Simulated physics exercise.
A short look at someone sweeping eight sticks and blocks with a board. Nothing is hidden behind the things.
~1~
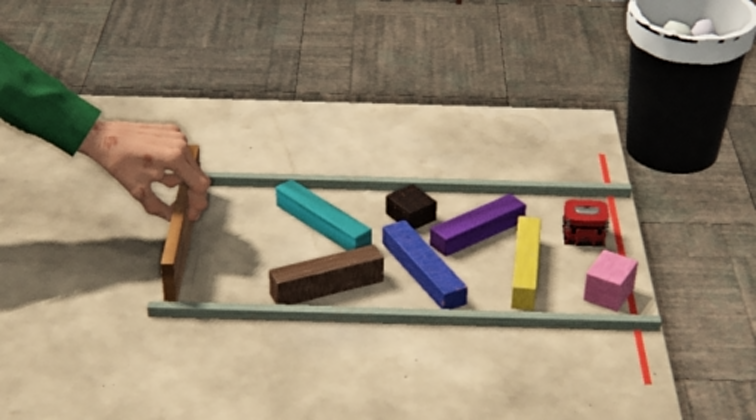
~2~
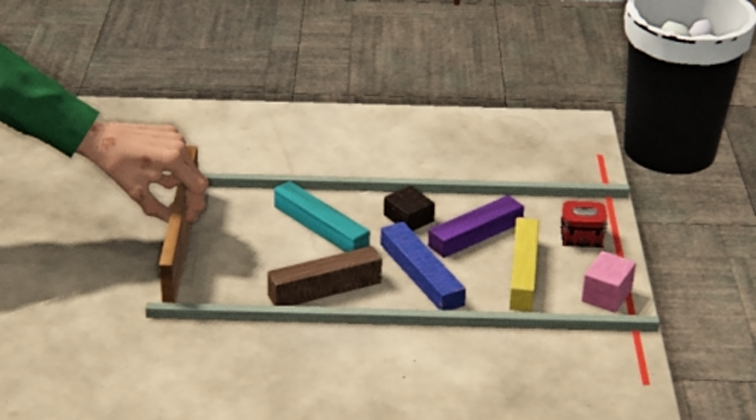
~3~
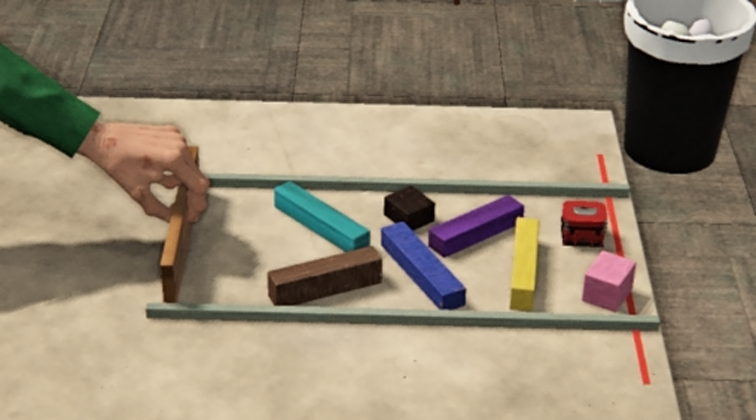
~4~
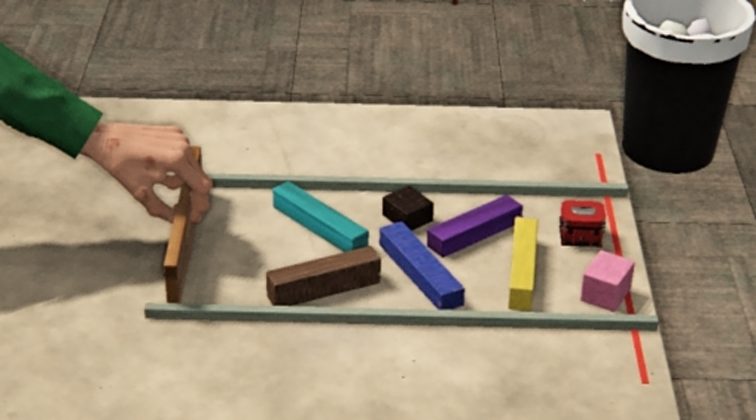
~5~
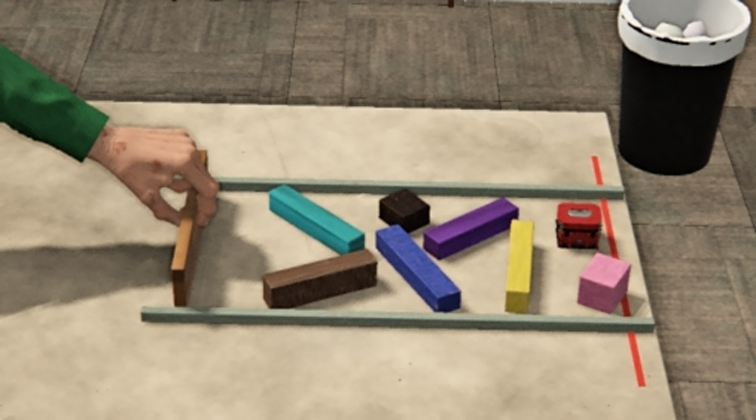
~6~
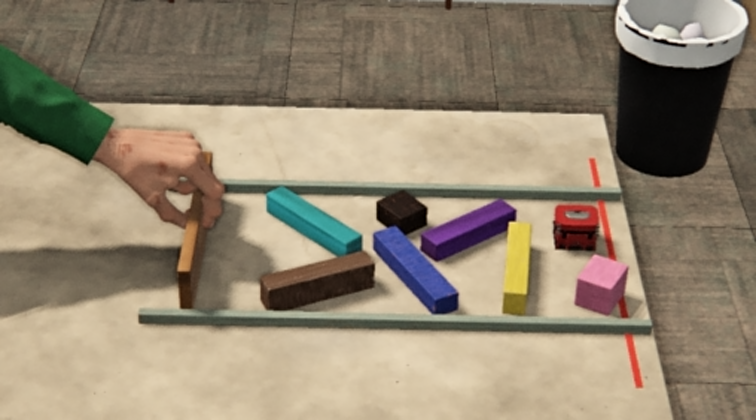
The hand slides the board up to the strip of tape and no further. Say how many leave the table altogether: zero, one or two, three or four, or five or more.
The number that fall off is five or more.
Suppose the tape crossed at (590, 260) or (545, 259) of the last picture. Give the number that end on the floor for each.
The counts: 5 and 3.
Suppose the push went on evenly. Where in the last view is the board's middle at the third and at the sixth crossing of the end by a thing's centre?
Its middle is around (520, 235) and later (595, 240).
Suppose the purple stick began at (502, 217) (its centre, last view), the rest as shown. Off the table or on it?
The purple stick goes over.
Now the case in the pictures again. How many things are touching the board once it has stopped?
That makes 1.
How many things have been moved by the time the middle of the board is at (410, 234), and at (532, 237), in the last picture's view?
At the one place 6, at the other 8.
Soon after, none off yet; pink block at rest near (601, 285); red case at rest near (576, 227); yellow bar at rest near (517, 267).
After that, none off yet; pink block at rest near (601, 285); red case at rest near (576, 227); yellow bar displaced a little near (542, 267).
And then, none off yet; pink block tilting well over near (666, 291); red case tilting well over near (661, 255); yellow bar displaced about its own width near (627, 270).
In the end, the number that fall off is five or more; gone, brown bar, black block, blue bar, purple stick, yellow bar, red case and pink block.
